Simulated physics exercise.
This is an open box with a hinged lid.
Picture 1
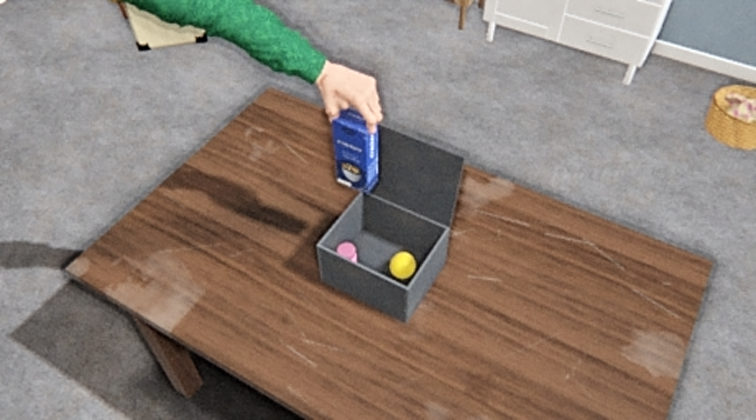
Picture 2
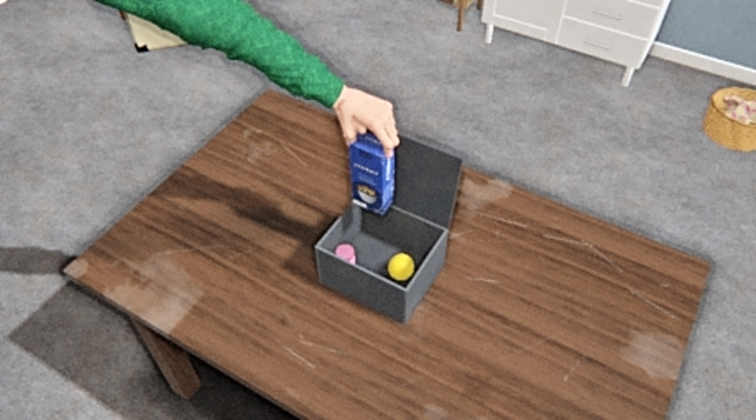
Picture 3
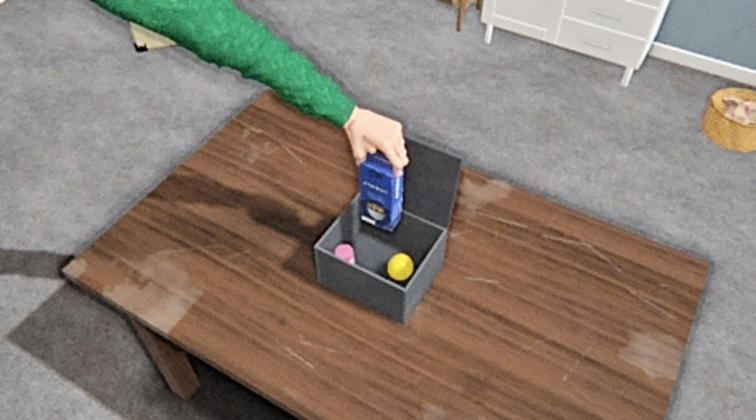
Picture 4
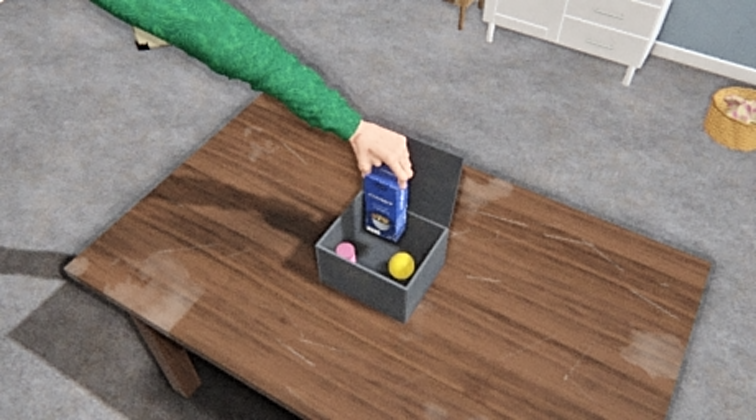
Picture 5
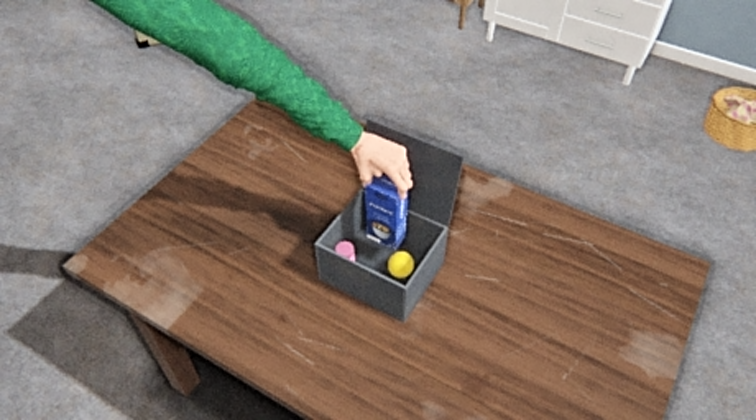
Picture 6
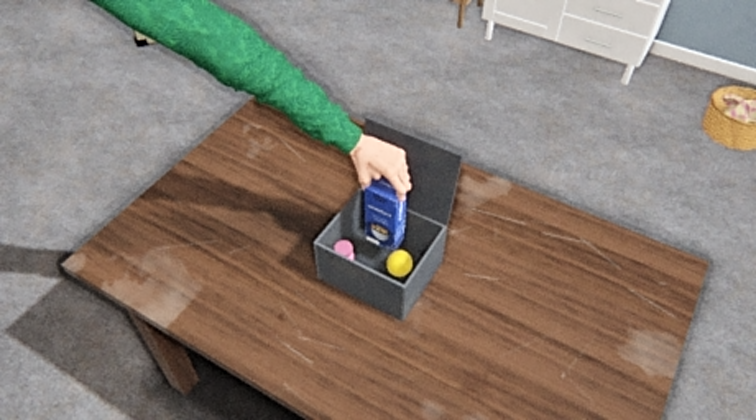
A hand in a green sleeve carried a blue carton down and to the right, lowering it into an open gray box beside a yellow lemon and a small pink item, still gripping it.
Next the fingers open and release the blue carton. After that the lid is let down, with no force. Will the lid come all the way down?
The lid will not close.
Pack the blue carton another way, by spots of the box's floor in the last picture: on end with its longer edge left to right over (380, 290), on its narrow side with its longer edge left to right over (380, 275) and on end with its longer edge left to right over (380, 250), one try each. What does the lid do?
First try: It is held up; second try: It closes; third try: It is held up.
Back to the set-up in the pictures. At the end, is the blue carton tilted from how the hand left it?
It tips.
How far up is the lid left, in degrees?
Some 25° above the rim.
Then, 1.00 s after the last picture, lid starting down; blue carton tipped 42° from how it was near (376, 225); yellow lemon rolled about its own width.
Then, 1.70 s after the last picture, lid 49° above the rim; blue carton tipped 33° from how it was near (369, 233); yellow lemon rolled about its own width.
At rest, lid 27° above the rim; moved from the start, yellow lemon and blue carton; left askew, pink shaker. Seen from the same camera at the end, blue carton near (362, 245).
